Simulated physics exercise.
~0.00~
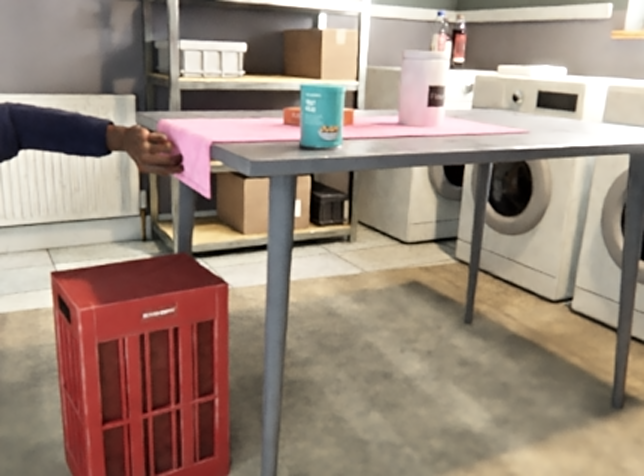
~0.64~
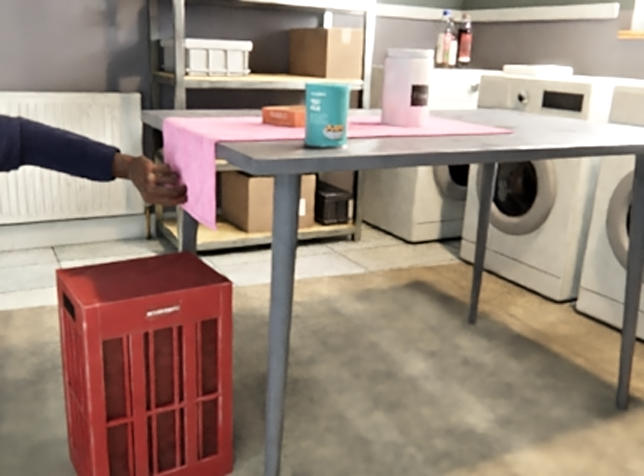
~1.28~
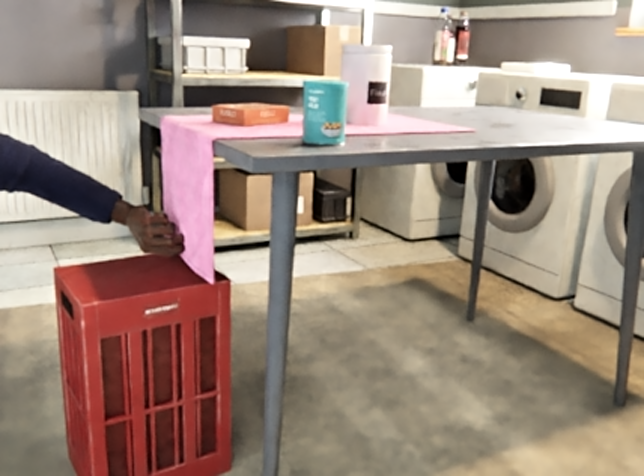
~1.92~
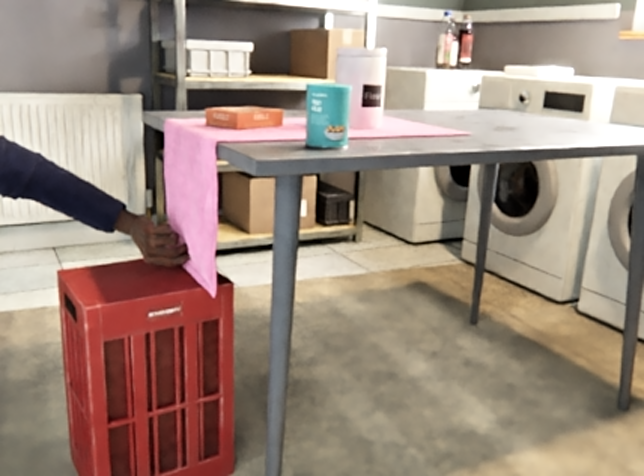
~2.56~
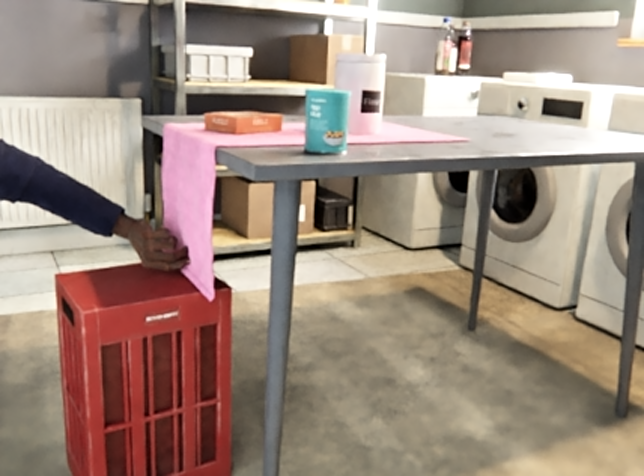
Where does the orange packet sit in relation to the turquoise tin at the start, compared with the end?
At the start the orange packet is behind the turquoise tin, partly hidden by it. By the end it sits to the left of the tin, still on the towel on the tabletop.
